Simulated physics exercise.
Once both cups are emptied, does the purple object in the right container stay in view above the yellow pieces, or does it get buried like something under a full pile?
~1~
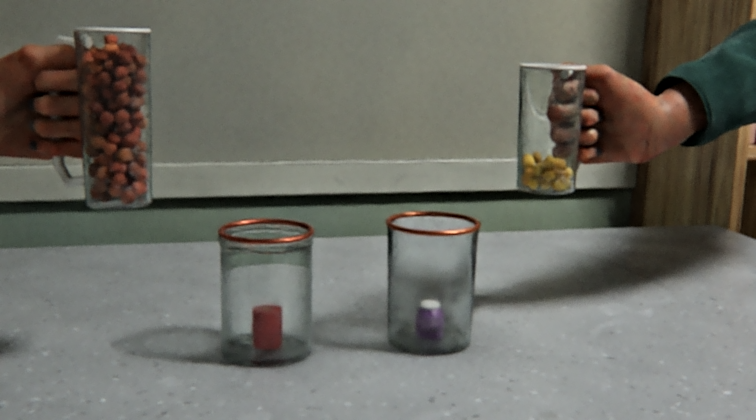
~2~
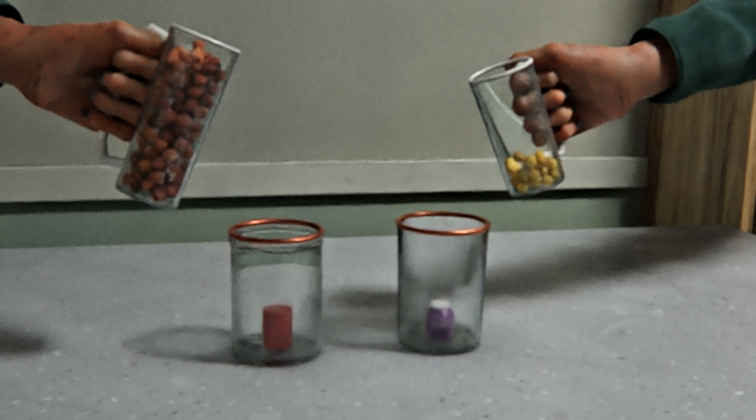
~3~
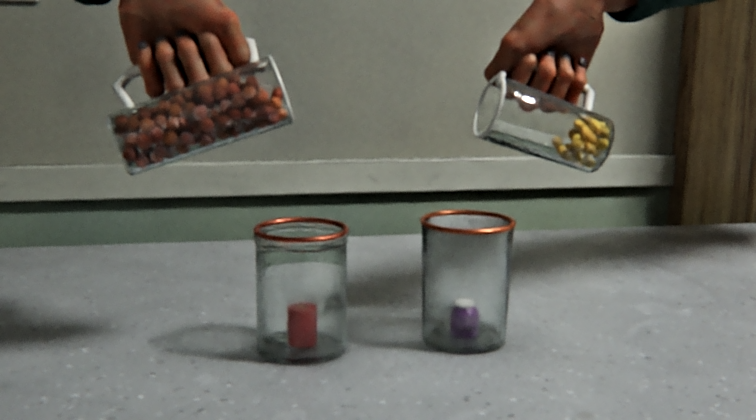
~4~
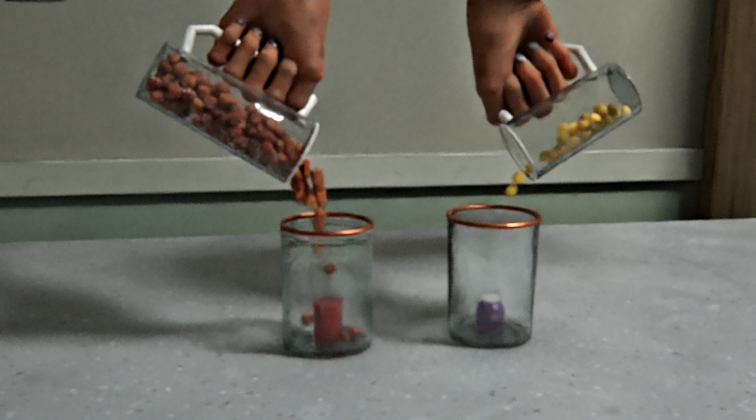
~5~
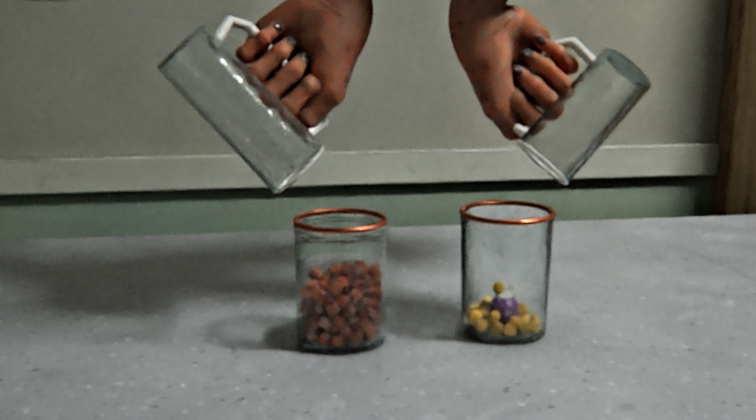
It stays in view, because the few yellow pieces only gather low around it. The red cylinder in the left container is the one that ends up hidden.
The clip opens with two hands holding clear handled cups above two see-through containers with copper-coloured rims, the left cup full of reddish-brown pieces and the right holding only a few yellow ones. A red cylinder stands in the left container and a purple object with a pale top in the right. The hands tilt the cups onto their sides as the view pans slightly left. They tip further, and the pieces begin to fall. Finally both cups are empty, the red cylinder is buried, and the purple object still shows among the yellow pieces.
